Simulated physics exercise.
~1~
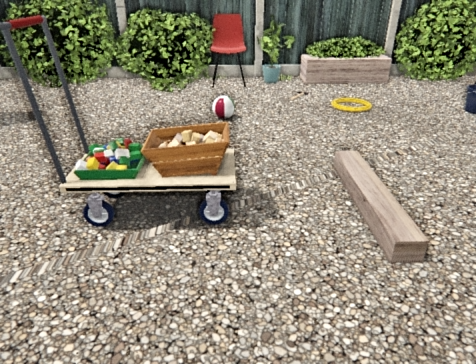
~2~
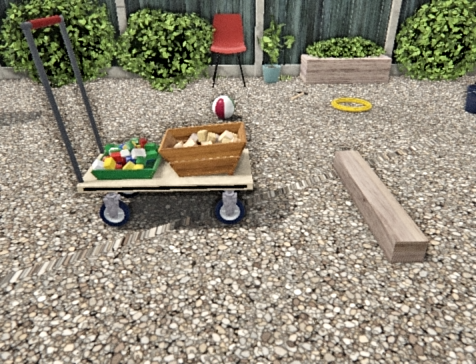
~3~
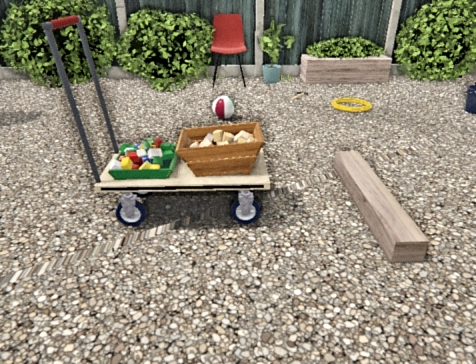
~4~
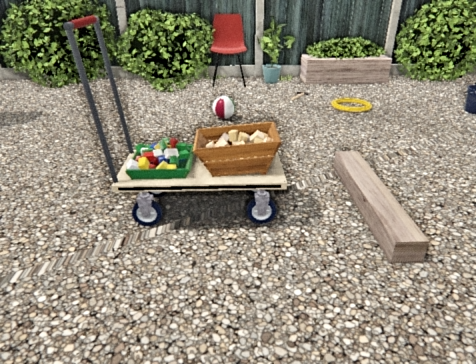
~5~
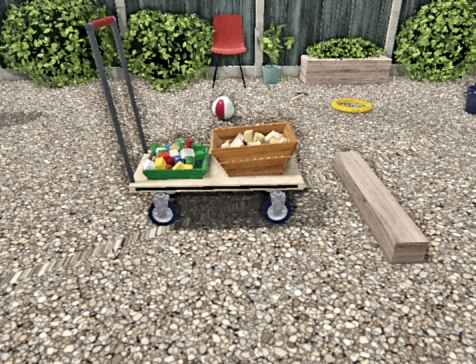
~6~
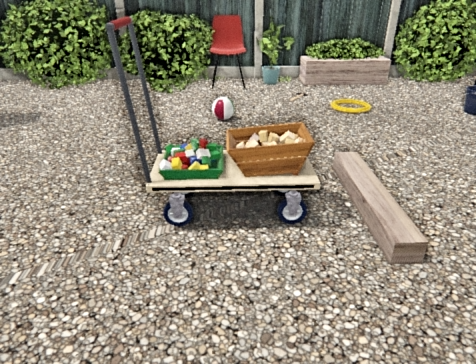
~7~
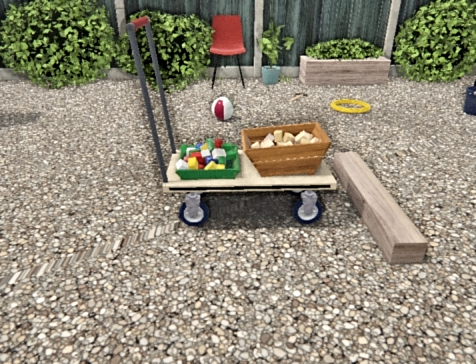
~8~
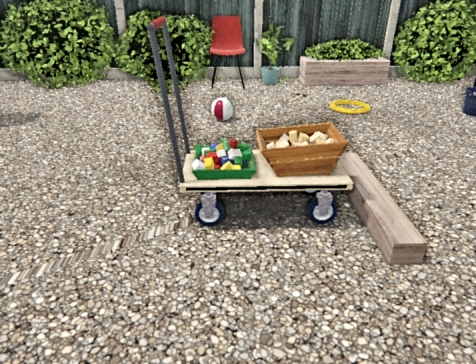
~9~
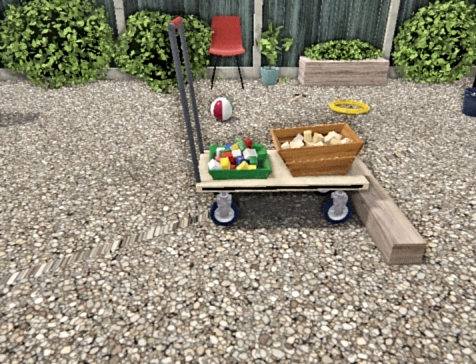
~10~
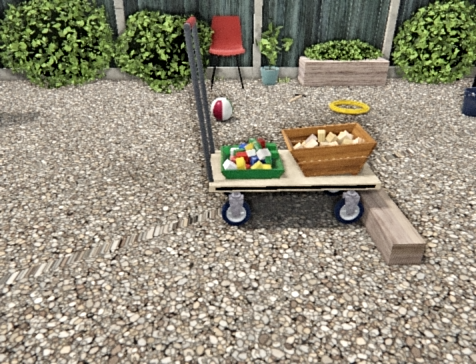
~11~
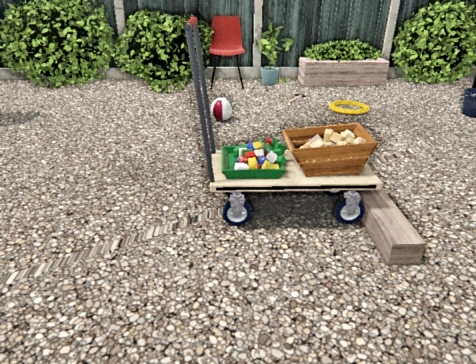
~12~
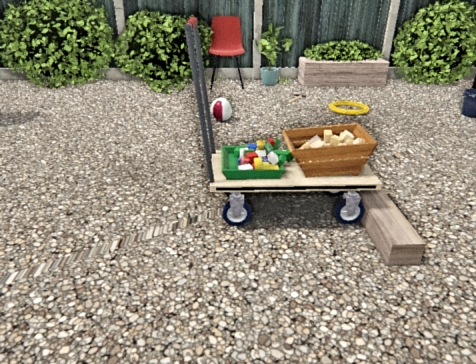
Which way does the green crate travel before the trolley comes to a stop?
The green crate travels to the right, carried along on the deck of the trolley.
